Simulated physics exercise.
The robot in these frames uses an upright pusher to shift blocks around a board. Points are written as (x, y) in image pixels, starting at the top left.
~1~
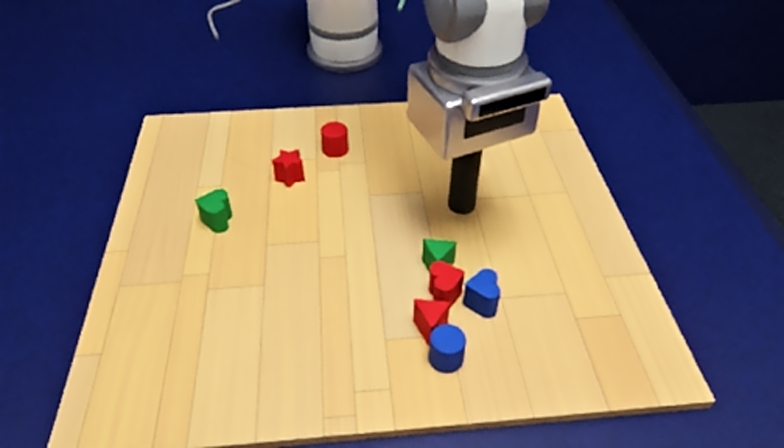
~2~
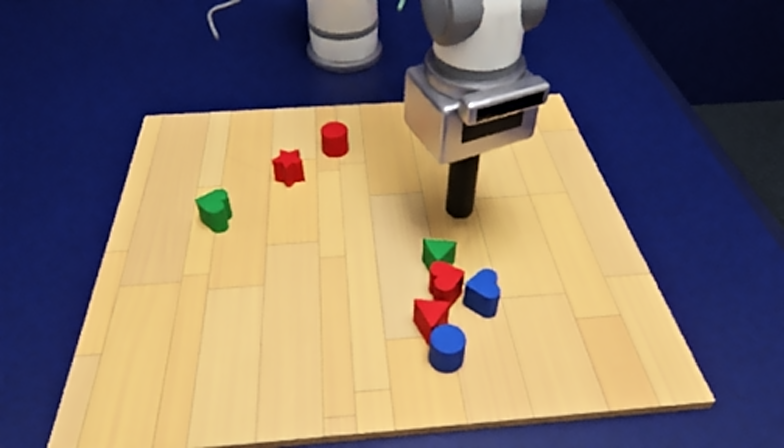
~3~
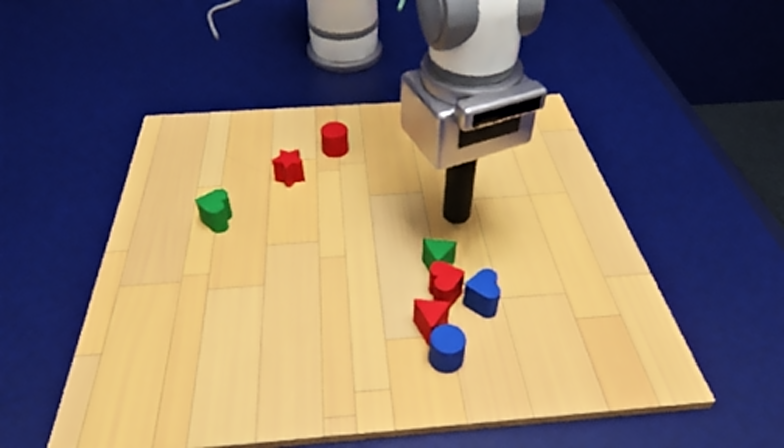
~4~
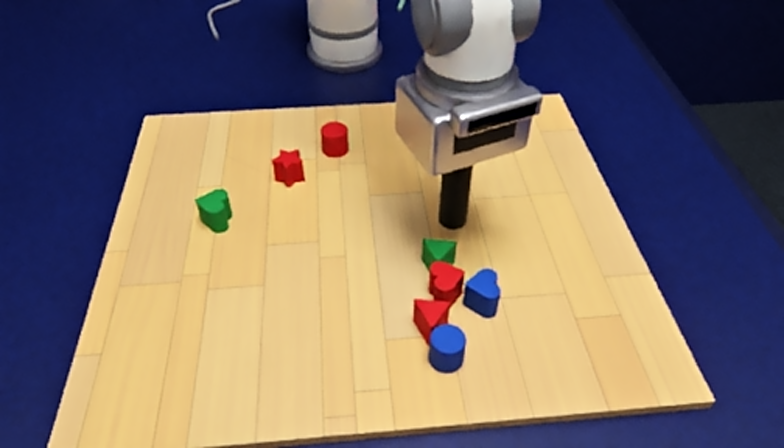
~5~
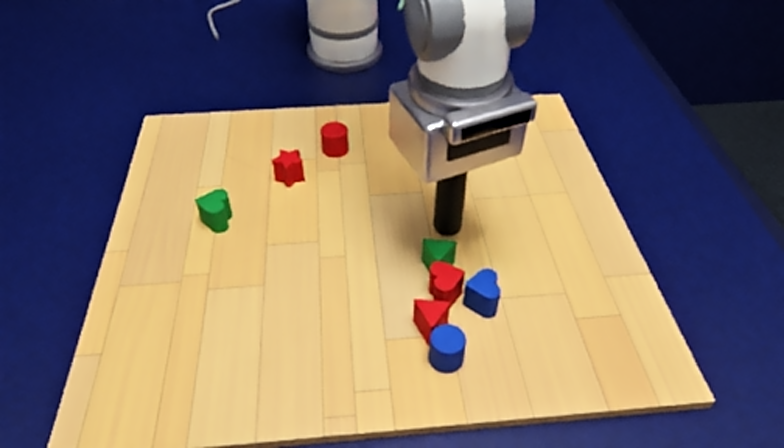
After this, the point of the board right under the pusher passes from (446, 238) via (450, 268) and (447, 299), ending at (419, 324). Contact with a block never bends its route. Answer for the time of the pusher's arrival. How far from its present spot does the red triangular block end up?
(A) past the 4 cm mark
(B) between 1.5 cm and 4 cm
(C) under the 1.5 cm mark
The correct letter is A.
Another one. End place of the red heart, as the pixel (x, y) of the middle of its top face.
About (413, 328).
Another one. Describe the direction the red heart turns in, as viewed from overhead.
Bird's-eye view: Counterclockwise.
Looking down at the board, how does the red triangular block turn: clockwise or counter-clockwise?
With the clock.
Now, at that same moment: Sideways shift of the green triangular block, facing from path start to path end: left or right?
Seen from start to end, it moves right.
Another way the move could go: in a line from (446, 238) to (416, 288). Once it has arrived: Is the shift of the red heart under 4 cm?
My answer is yes.
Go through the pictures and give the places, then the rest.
Pusher tip at (461, 206); block tops, red triangular block at (432, 309); green triangular block at (439, 246); red heart at (446, 275); blue heart at (485, 283), in the first picture.
Pusher at (459, 210); blocks unchanged, in the second picture.
Pusher at (456, 214); blocks unchanged, in the third picture.
Pusher at (452, 220); blocks unchanged, in the fourth picture.
Pusher at (447, 226); red triangular block at (432, 309); green triangular block at (439, 246); red heart at (446, 275); blue heart at (485, 283), in the fifth picture.
The first path, step by step. One third of the way, pusher at (451, 256); green triangular block at (433, 259), turned 55° clockwise; red heart at (445, 279), turned 25° anticlockwise.
Two thirds of the way, pusher at (448, 288); red triangular block at (422, 322), turned 20° clockwise; green triangular block at (423, 272), turned 105° clockwise; red heart at (435, 300), turned 20° anticlockwise.
At the end, pusher at (419, 312); red triangular block at (400, 350), turned 40° clockwise; green triangular block at (416, 276), turned 140° clockwise; red heart at (413, 328), turned 30° anticlockwise; blue heart in place.
